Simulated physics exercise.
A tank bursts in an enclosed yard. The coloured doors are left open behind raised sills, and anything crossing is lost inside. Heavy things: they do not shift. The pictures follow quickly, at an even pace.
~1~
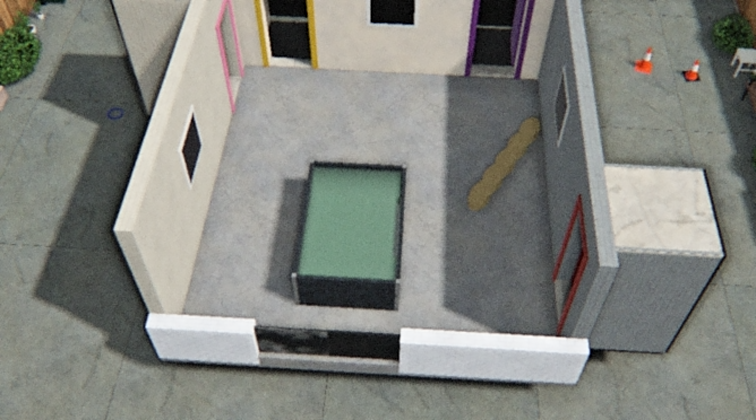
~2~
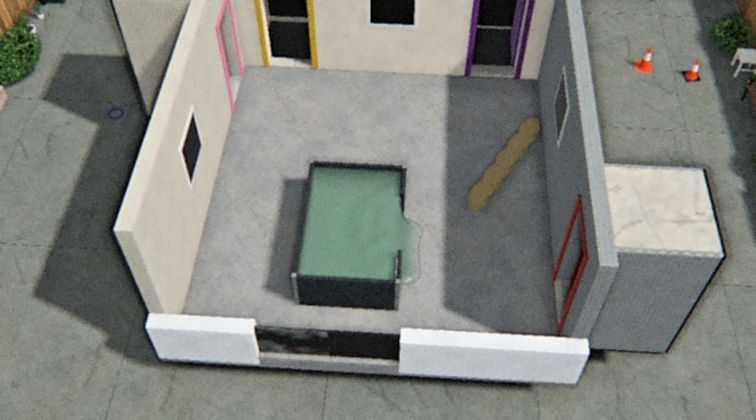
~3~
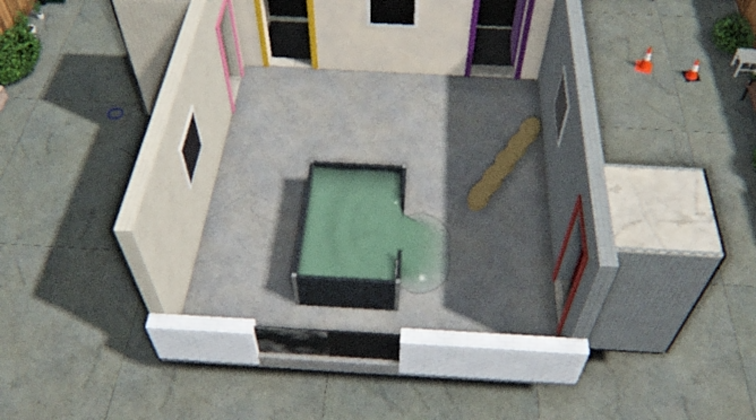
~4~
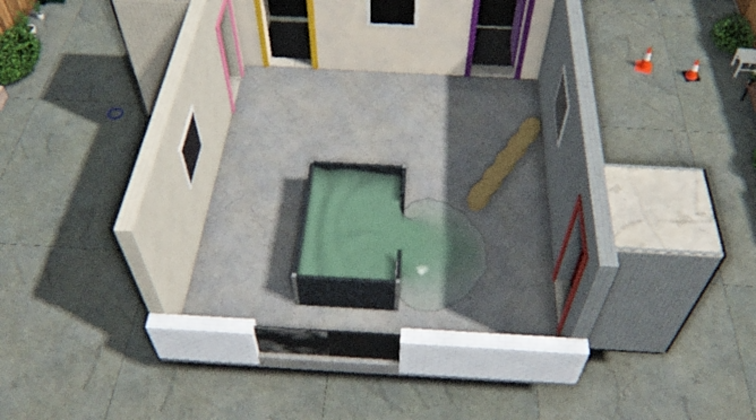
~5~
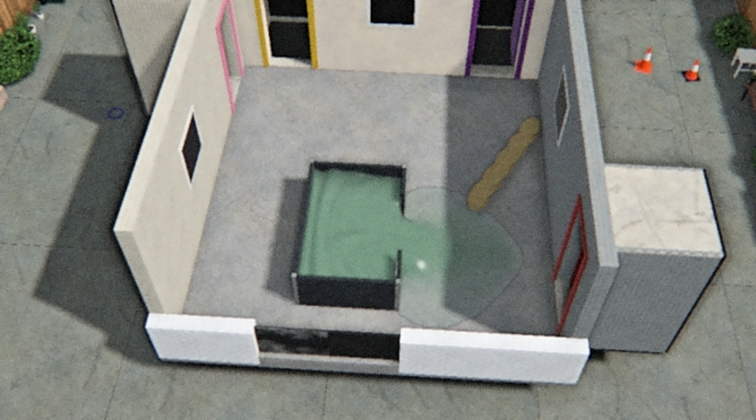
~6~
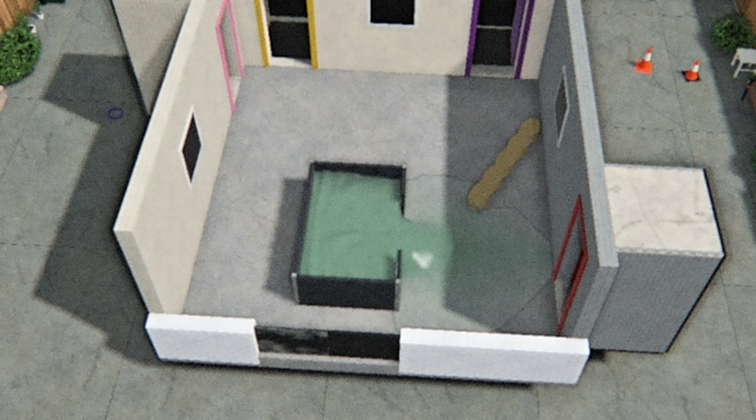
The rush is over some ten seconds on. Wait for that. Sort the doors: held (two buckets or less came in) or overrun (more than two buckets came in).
Sorted: Purple door held, yellow door held, pink door held, red door overrun.
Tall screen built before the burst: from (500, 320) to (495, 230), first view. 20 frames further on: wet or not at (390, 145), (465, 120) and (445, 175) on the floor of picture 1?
Results in order: Swamped / swamped / swamped.
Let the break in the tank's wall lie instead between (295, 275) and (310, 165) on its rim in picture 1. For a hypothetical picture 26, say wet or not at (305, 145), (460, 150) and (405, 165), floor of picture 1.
Submerged, untouched, untouched.
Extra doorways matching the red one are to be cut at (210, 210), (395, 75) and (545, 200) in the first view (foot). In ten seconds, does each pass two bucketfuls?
In order: Stays within it, stays within it, tops the limit.
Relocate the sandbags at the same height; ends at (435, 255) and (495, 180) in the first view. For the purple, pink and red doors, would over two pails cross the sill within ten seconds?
After that, the purple door crosses the line, the pink door crosses the line and the red door crosses the line.
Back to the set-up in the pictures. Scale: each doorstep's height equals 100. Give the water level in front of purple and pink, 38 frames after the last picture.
First around 60 percent, second around 0 percent.
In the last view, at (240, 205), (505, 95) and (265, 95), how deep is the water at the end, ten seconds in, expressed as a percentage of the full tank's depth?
Respectively near 4, 4 and 6 per cent.
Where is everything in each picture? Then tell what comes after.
Still water in the tank at (352, 222), in the first picture.
Water pours out at (399, 242) and has run to (408, 281), in the second picture.
The front is at (441, 279), out from the gap at (399, 243), in the third picture.
Water pours out at (399, 243) and has run to (480, 270), in the fourth picture.
The front is at (519, 260), out from the gap at (399, 243), in the fifth picture.
Water pours out at (399, 242) and has run to (552, 271), in the sixth picture.
A moment on, water covers 25 % of the floor; the purple door not reached, the yellow door not reached, the pink door not reached, the red door over two buckets in.
Next, water covers 30 % of the floor; the purple door not reached, the yellow door not reached, the pink door not reached, the red door far over two buckets in.
Then, water covers 40 % of the floor; the purple door wet at the sill, nothing in, the yellow door not reached, the pink door not reached, the red door far over two buckets in.
Later, water covers 65 % of the floor; the purple door under two buckets in, the yellow door not reached, the pink door not reached, the red door far over two buckets in.
In the end, water covers 95 % of the floor; the purple door under two buckets in, the yellow door wet at the sill, nothing in, the pink door wet at the sill, nothing in, the red door far over two buckets in.
